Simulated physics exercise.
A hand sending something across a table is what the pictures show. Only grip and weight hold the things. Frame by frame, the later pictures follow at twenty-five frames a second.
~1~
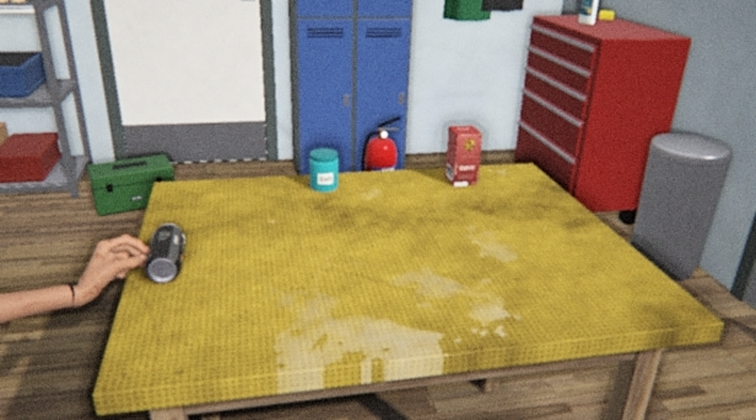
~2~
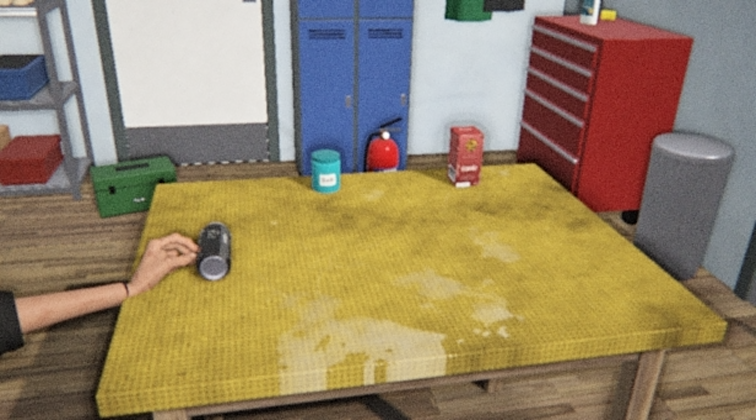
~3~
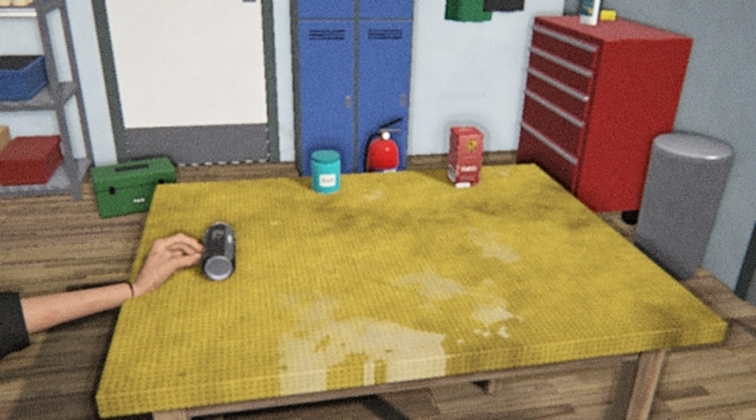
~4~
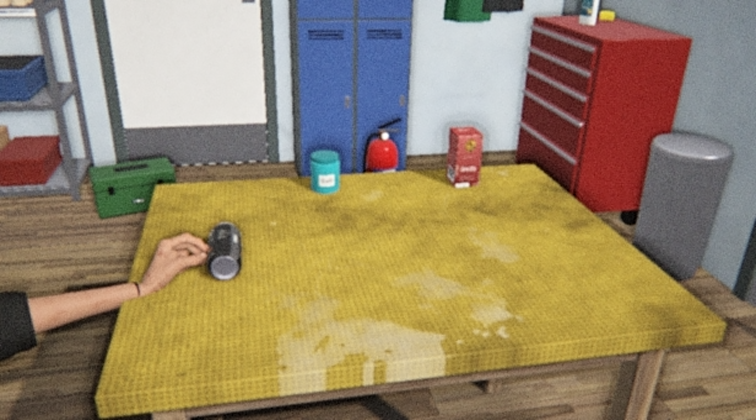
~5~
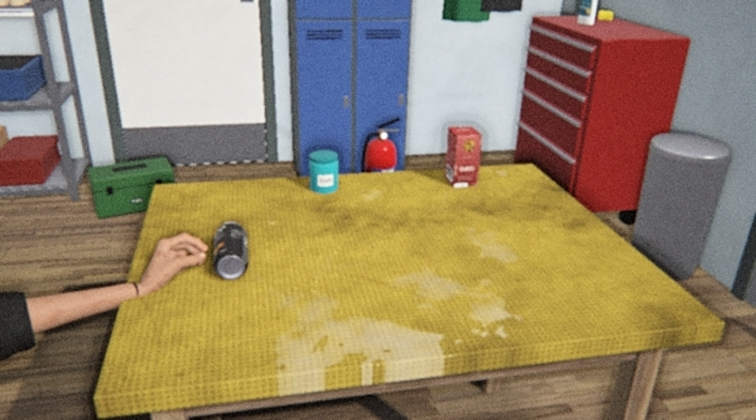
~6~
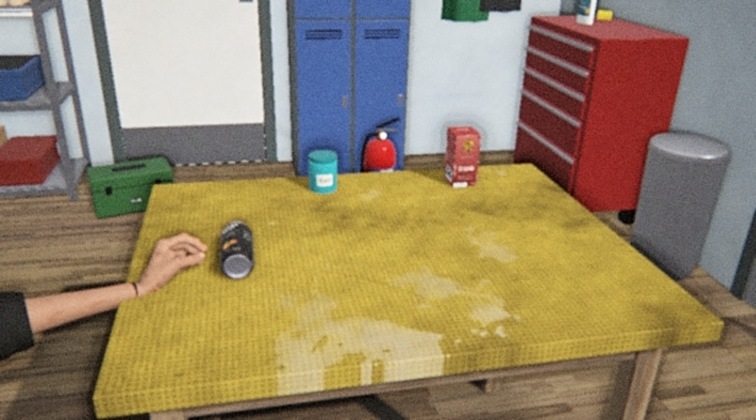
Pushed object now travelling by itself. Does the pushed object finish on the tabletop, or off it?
The pushed object finishes on the tabletop.
Then, 0.10 s past the last view, black can displaced about its own width near (253, 248).
Then, 0.30 s past the last view, black can displaced well along near (276, 246).
Then, 0.50 s past the last view, black can displaced well along near (291, 245).
Finally, moved from the start, black can. Final places as the last picture's camera would see them, black can near (297, 244).
